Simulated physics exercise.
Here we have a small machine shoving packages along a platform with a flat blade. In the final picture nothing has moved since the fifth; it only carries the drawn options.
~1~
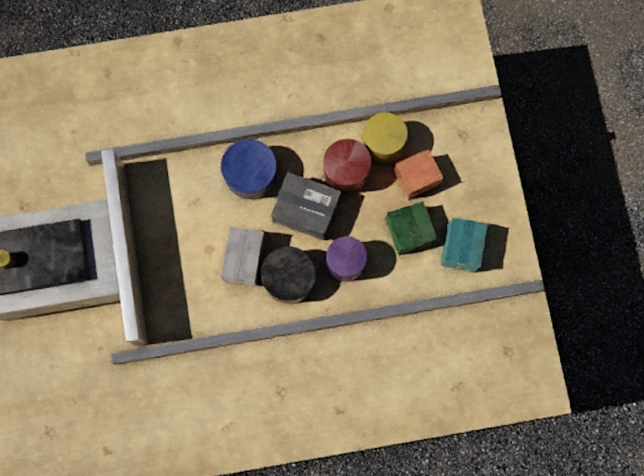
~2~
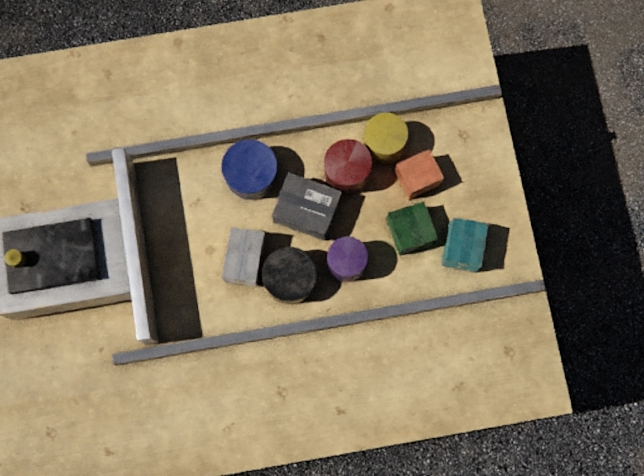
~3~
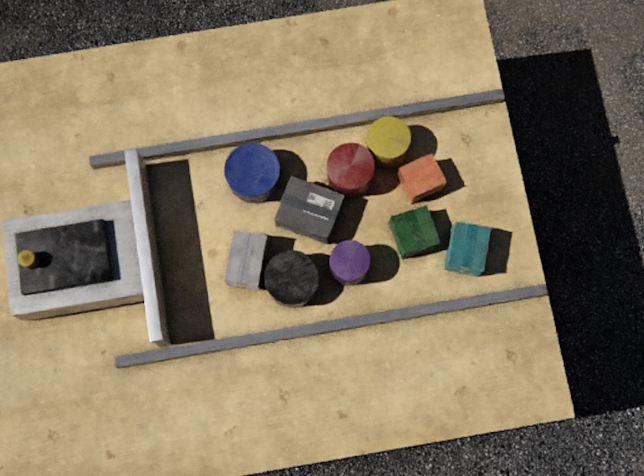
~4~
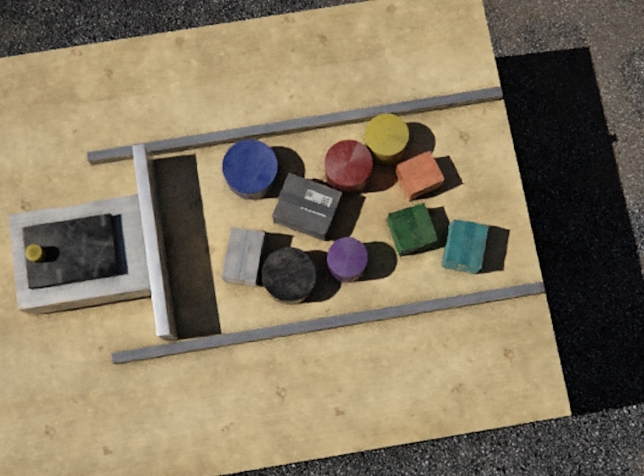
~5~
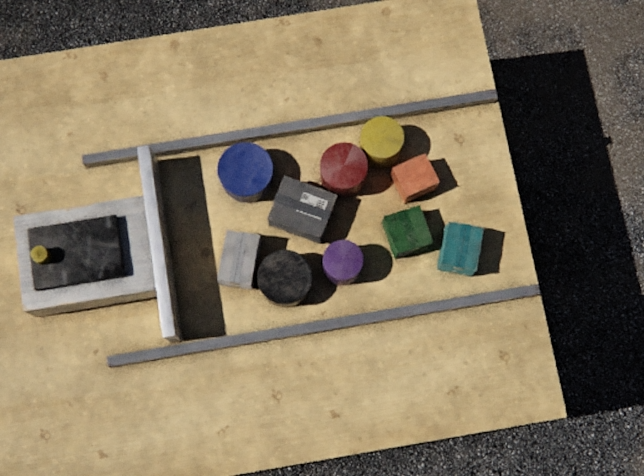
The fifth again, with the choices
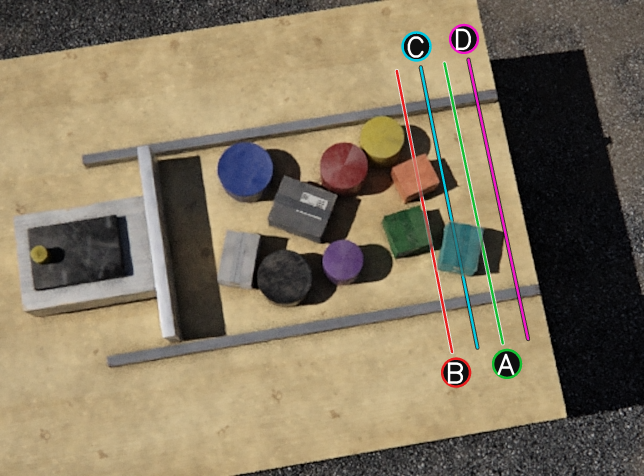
A pale grey machine with a wide flat blade sits at the left of a tan platform seen from above, with dark rough ground around it. Between two grey rails lie blue, red, yellow, purple and black round objects and grey, orange, green and teal blocks, the teal one farthest right. The machine creeps right, slowing, without touching them, while the view jitters very slightly.
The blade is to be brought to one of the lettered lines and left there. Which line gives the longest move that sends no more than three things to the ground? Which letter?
Up to line B.
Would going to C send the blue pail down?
No.
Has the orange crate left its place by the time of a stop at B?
By then, yes.
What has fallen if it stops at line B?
The yellow canister.
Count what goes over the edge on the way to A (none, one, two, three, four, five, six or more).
In all, six or more.
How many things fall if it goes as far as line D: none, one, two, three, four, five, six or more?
In all, six or more.
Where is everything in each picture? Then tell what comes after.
In the first frame, robot (47, 255); grey parcel (307, 207); orange crate (418, 175).
In the second frame, robot (57, 254); purple canister (347, 260).
In the third frame, robot (71, 255); green parcel (414, 232).
In the fourth frame, robot (78, 250); red canister (348, 168).
In the fifth frame, robot (83, 251); yellow canister (381, 142); blue pail (246, 173); grey parcel (303, 210).
On the marked copy, A at (473, 199); B at (424, 207); C at (448, 203); D at (497, 195).
Taking B. A third of the way, robot (182, 235); purple canister (374, 258); blue pail (280, 166).
Two thirds of the way, robot (279, 219); yellow canister (461, 123); turquoise box (469, 254).
When it is over, robot (352, 207); yellow canister over the edge; orange crate (510, 155); one fallen.
As for the rest, A drops seven; C drops five; D drops nine.
